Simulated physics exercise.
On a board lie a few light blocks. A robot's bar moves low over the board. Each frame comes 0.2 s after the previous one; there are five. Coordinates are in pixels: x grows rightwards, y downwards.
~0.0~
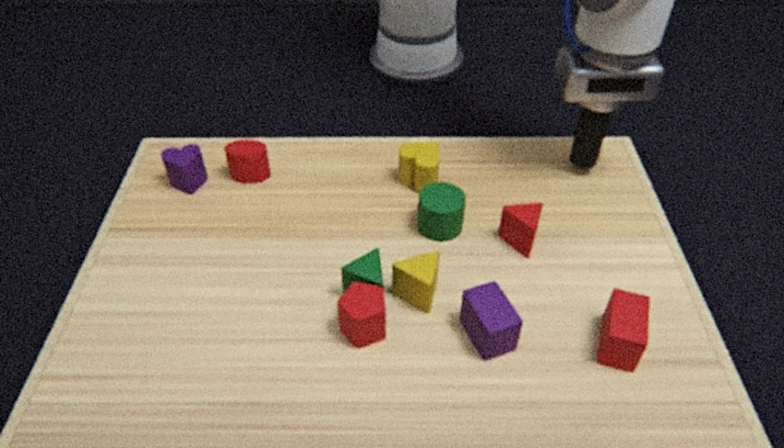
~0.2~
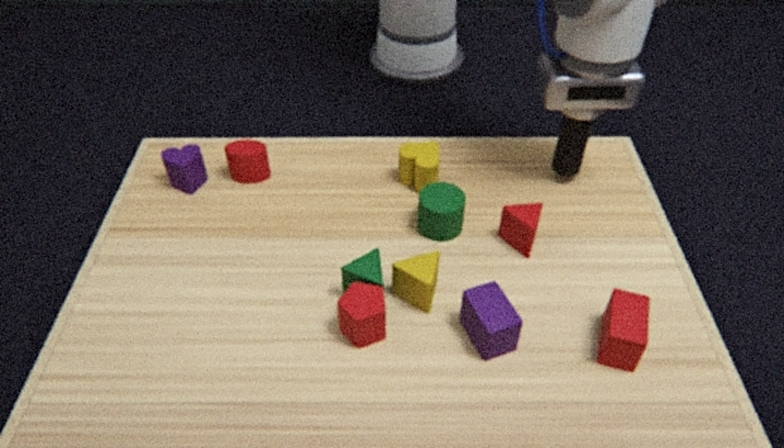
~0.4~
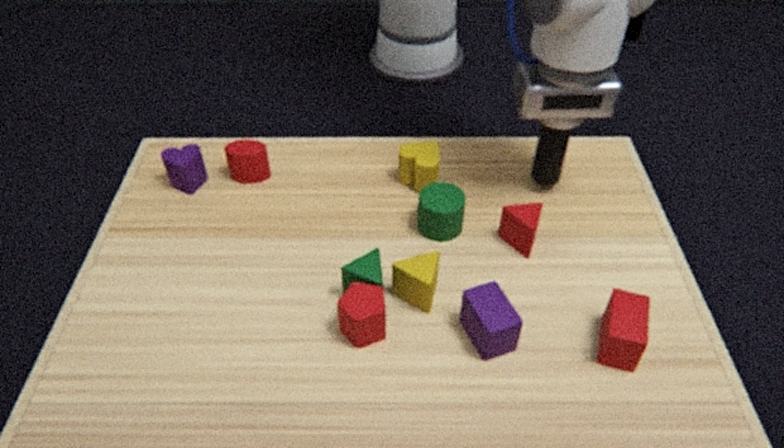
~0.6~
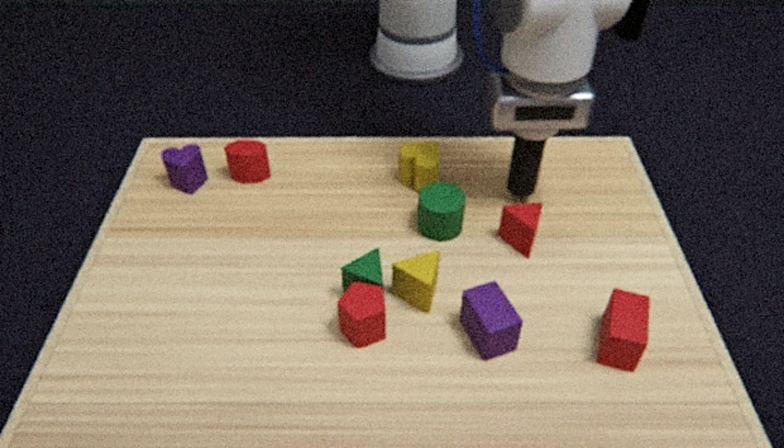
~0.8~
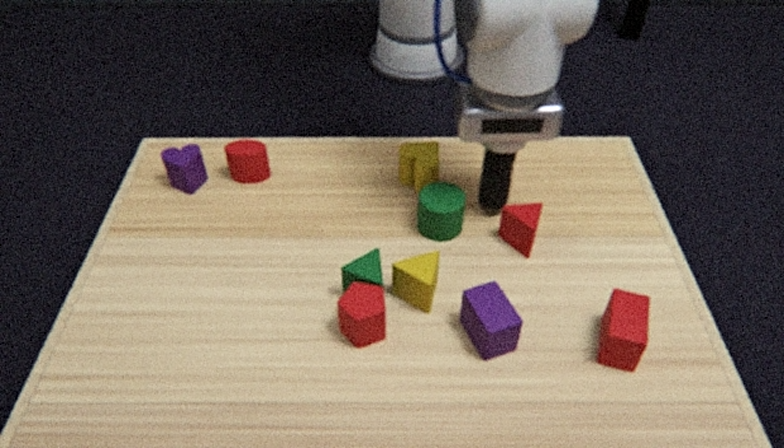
A robot arm's dark bar glides from the upper right of a wooden board leftward and slightly toward the viewer, passing behind a red triangular block to beside a green cylinder, while the scattered colored blocks stay still.
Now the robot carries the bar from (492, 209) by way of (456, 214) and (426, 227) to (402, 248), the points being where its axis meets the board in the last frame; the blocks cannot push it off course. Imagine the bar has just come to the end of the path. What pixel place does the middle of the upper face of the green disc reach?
Final place: (366, 235).
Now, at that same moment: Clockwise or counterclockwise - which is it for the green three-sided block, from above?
From the top: Counterclockwise.
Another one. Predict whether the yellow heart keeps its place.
Here the yellow heart stays on its spot.
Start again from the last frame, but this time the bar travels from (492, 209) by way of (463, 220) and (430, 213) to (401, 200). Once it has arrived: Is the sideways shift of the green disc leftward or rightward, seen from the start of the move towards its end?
Heads left.
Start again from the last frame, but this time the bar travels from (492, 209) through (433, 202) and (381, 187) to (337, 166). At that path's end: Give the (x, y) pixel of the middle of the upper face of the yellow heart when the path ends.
Top centre: (406, 140).
On the path given first. One third of the way, bar at (456, 205); green disc at (428, 201).
Two thirds of the way, bar at (425, 219); green disc at (396, 217).
At the end, bar at (402, 239); red five-sided block at (363, 305); green three-sided block at (359, 274), turned 25° anticlockwise; yellow heart in place; green disc at (366, 235).
